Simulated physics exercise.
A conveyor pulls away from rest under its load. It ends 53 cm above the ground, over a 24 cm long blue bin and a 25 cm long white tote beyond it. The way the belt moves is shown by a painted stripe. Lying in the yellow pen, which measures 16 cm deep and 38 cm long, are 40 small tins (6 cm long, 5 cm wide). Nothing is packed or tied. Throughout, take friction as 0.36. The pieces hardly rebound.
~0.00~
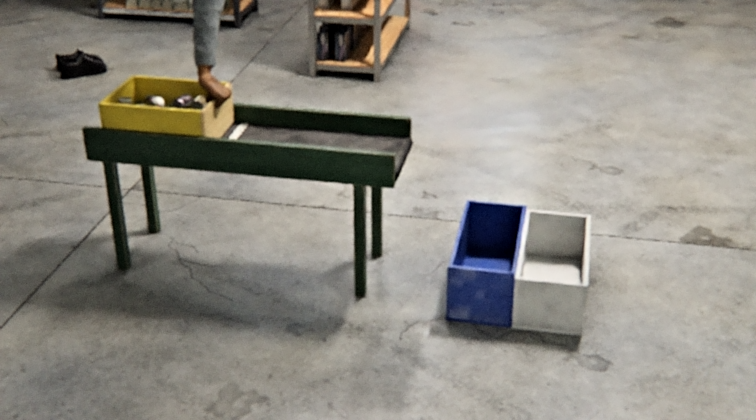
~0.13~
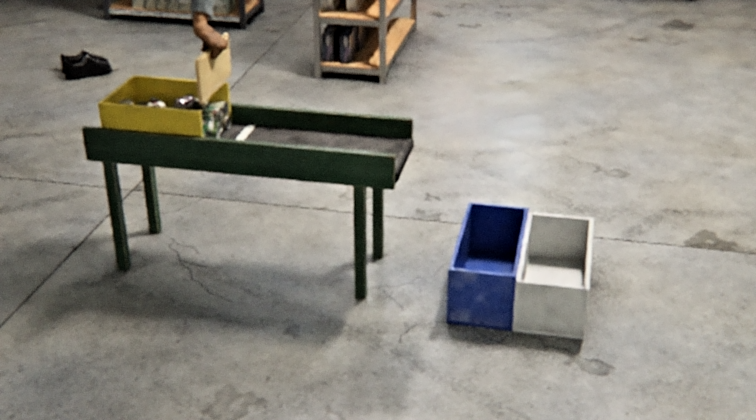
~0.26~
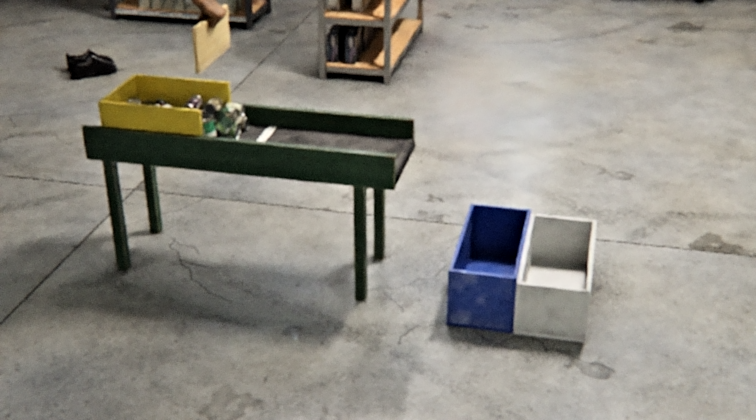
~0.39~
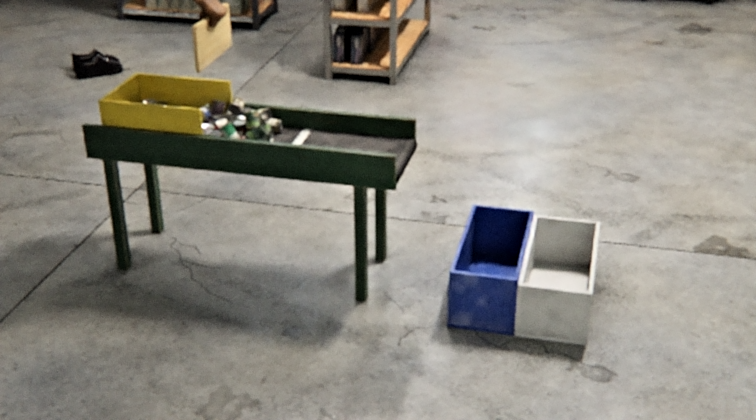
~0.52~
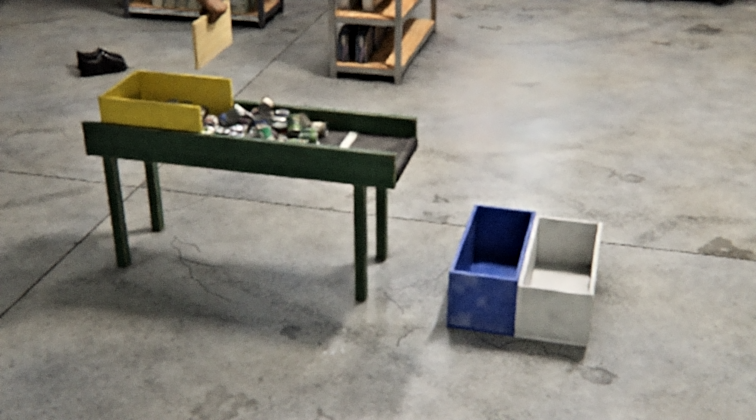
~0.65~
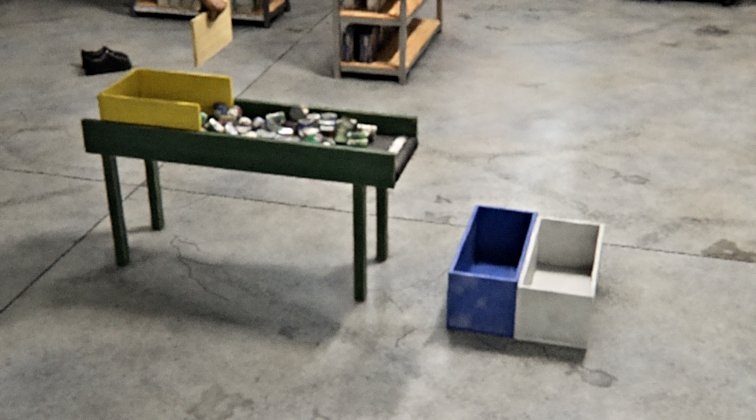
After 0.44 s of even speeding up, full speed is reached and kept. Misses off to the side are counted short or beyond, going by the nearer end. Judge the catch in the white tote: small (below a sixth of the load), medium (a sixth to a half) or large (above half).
Small.
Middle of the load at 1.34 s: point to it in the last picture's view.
At roughly (500, 266).
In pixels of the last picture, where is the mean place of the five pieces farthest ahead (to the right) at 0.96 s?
Centre: About (476, 197) px.
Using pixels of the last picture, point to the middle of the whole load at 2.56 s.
Somewhere around (494, 284) in pixels.
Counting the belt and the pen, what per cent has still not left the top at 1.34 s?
That would be about 0 per cent.
After 0.96 s, 1 still in the yellow pen, 20 on the belt and 19 in the air.
After 1.34 s, 30 in the blue bin, 1 on the belt and 9 in the air.
After 1.87 s, 39 in the blue bin and 1 on the belt.
Outcome (at 2.56 s), 39 in the blue bin and 1 on the ground short of the blue bin. Asked share, 0 of 40, 0 per cent.
